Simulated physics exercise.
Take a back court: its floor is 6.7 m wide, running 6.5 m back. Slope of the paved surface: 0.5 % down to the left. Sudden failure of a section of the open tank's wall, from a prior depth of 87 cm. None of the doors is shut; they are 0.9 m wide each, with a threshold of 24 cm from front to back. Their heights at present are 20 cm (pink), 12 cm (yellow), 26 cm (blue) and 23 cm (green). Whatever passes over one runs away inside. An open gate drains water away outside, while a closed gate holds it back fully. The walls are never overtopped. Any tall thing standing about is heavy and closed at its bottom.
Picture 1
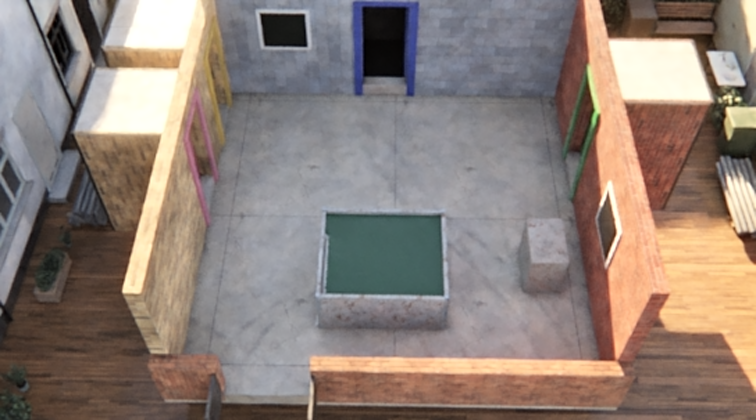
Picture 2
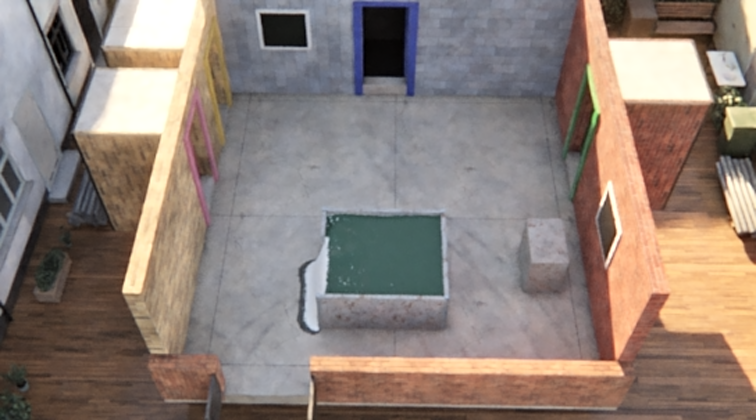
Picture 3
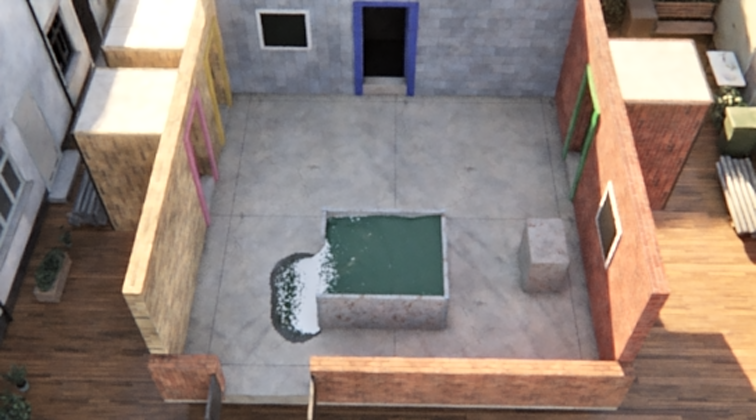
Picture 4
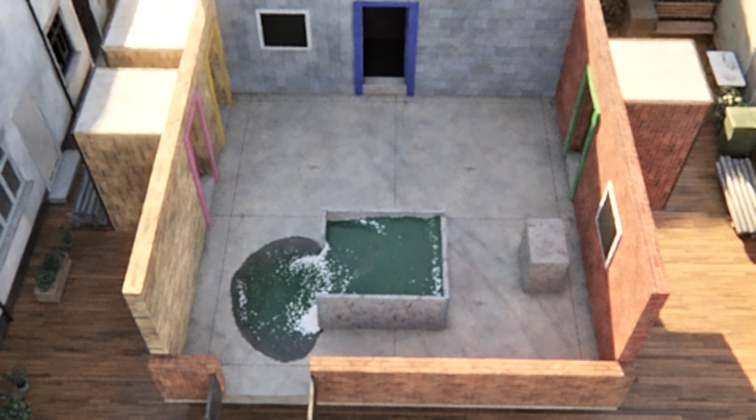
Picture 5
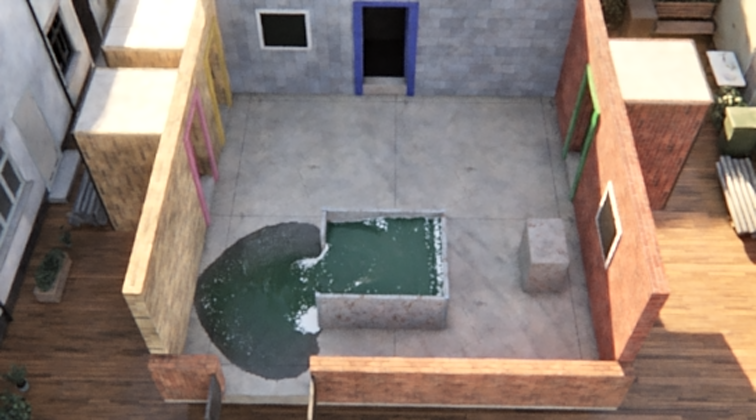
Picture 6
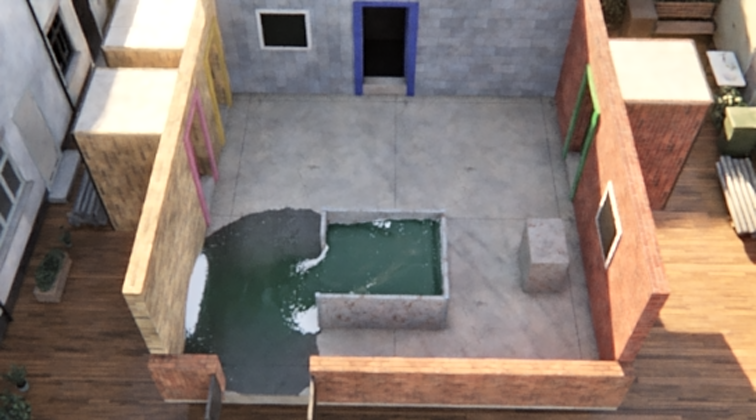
A walled, roofless court with a pale paved floor is seen from high above by a still camera. A grey-walled tank of green water sits near the middle beside a grey block, with yellowish walling and a pink doorway left, a blue doorway behind, and red brick right. Water bursts from the tank's left side, foams, and spreads in a widening dark sheet to the left wall and front opening.
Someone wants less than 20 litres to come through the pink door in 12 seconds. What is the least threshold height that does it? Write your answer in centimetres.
It needs to be around 10.5 cm high.
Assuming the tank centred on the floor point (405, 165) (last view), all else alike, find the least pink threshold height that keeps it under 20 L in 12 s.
36 cm, give or take.
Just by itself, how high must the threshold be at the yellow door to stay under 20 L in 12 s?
At yellow, about 11.0 cm.
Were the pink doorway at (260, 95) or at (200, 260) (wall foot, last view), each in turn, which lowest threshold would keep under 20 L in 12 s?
In turn: About 19 cm, about 37 cm.
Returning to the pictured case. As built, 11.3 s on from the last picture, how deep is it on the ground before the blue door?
Depth: Near 4.5 cm.
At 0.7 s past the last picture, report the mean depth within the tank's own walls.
48 cm, roughly.
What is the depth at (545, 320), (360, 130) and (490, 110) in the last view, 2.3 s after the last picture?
The three readings, in order, are 0, 0 and 0 cm.
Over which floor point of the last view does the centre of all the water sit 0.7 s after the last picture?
It lies near (316, 291) in the last picture.
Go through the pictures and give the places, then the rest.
Still water, 87 cm deep, in the open tank at (383, 255); the pink door at (202, 165) is dry, in the first picture.
The gap is at (324, 284), the front 0.4 m out at (303, 269); the back of the open tank holds 87 cm, in the second picture.
The gap is at (324, 286), the front 0.9 m out at (274, 281); the back of the open tank holds 87 cm, in the third picture.
Water pours out at (324, 287) and has run 1.5 m, to (235, 289); about 10 cm deep outside, 81 cm at the back, in the fourth picture.
The gap is at (324, 287), the front 2.1 m out at (198, 298); the back of the open tank holds 73 cm, in the fifth picture.
The gap is at (324, 287), the front 2.3 m out at (185, 348); the back of the open tank holds 75 cm; 0.8 m in a straight line remain to the pink door at (202, 165), in the sixth picture.
Then, 0.7 s after the last picture water covers 20 % of the floor, deepest (66 cm) near (179, 379); 16 cm at the pink door, 0 litres in over its 20 cm threshold.
Then, 2.3 s after the last picture water covers 35 % of the floor, deepest (32 cm) near (179, 379); 14 cm at the pink door, 0 litres in over its 20 cm threshold.
Then, 11.3 s after the last picture water covers 95 % of the floor, deepest (12 cm) near (476, 383); 3 cm at the pink door, 0 litres in over its 20 cm threshold.
At the pink door as built, the water peaked near 17 cm, 1.1 s after the last picture.
With a threshold of 9 cm, 33 litres would have come in within the 12 s; with 12 cm, 13 litres. So under 20 litres takes about 10.5 cm.
